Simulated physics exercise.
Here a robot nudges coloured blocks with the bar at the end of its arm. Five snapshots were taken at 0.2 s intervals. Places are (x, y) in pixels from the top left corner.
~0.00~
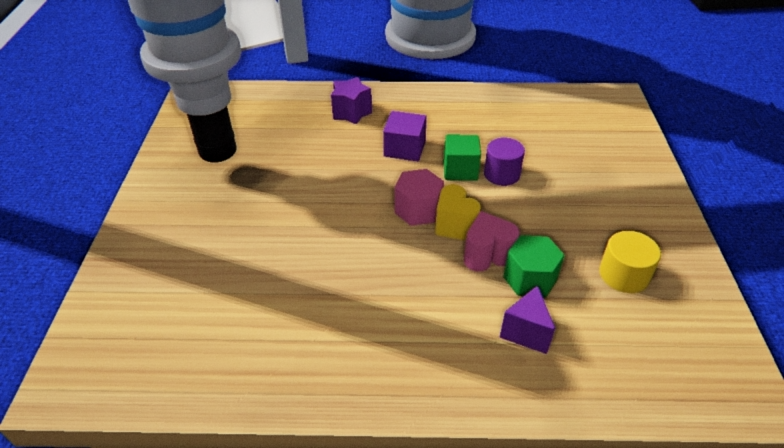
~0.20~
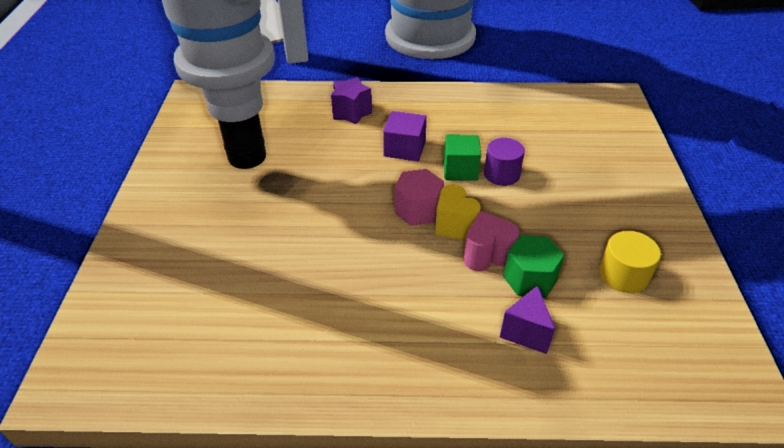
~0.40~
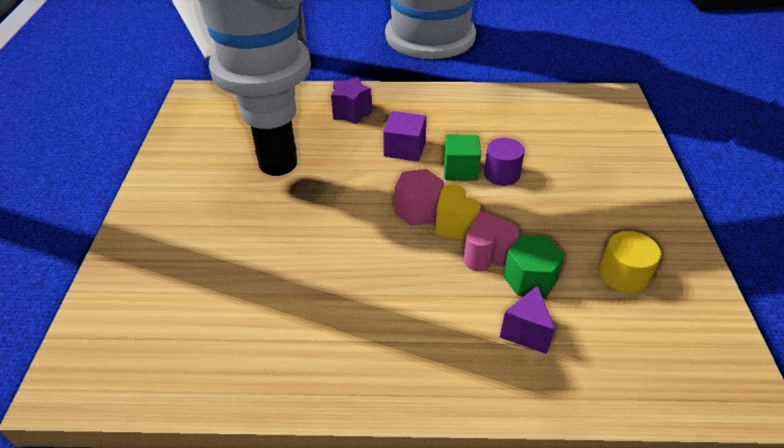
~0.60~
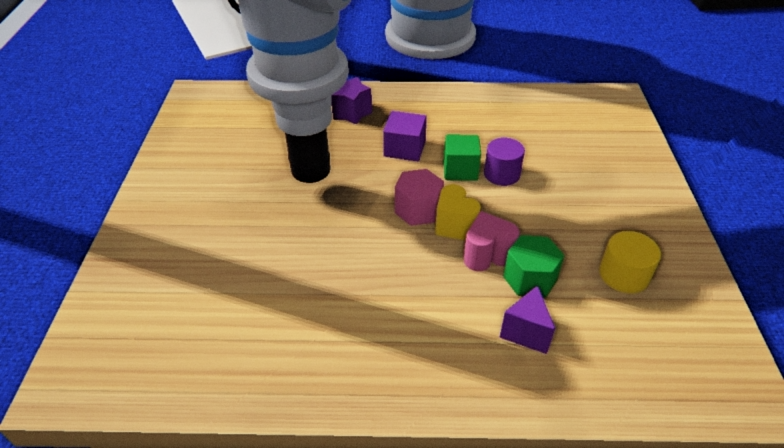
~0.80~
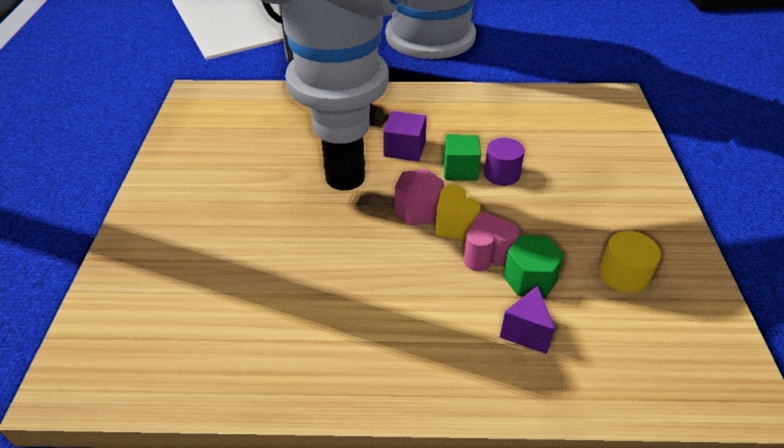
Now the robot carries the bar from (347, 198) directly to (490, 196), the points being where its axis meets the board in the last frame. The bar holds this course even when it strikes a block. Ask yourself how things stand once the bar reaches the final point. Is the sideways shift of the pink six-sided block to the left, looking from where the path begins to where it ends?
No, that is not how it ends up.
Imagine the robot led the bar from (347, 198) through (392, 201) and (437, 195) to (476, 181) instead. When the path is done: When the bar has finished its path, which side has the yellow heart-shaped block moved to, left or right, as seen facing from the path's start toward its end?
So, looking from the first point of the path to the last, the yellow heart-shaped block moves rightwards.
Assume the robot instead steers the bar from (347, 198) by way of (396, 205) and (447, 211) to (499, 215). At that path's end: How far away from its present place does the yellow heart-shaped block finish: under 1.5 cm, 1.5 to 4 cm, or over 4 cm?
Overall it shifts more than 4 cm.
On the path given first. One third of the way, bar at (395, 179); pink six-sided block at (434, 183); yellow heart-shaped block at (470, 201); pink heart-shaped block at (497, 231), turned 15° clockwise; green six-sided block at (542, 257).
Two thirds of the way, bar at (445, 178); pink six-sided block at (483, 186), turned 15° clockwise; yellow heart-shaped block at (513, 209), turned 25° clockwise; pink heart-shaped block at (508, 238), turned 75° clockwise; green six-sided block at (549, 265).
At the end, bar at (493, 177); pink six-sided block at (528, 191), turned 45° clockwise; yellow heart-shaped block at (543, 221), turned 50° clockwise; pink heart-shaped block at (510, 241), turned 90° clockwise; green six-sided block at (549, 265).
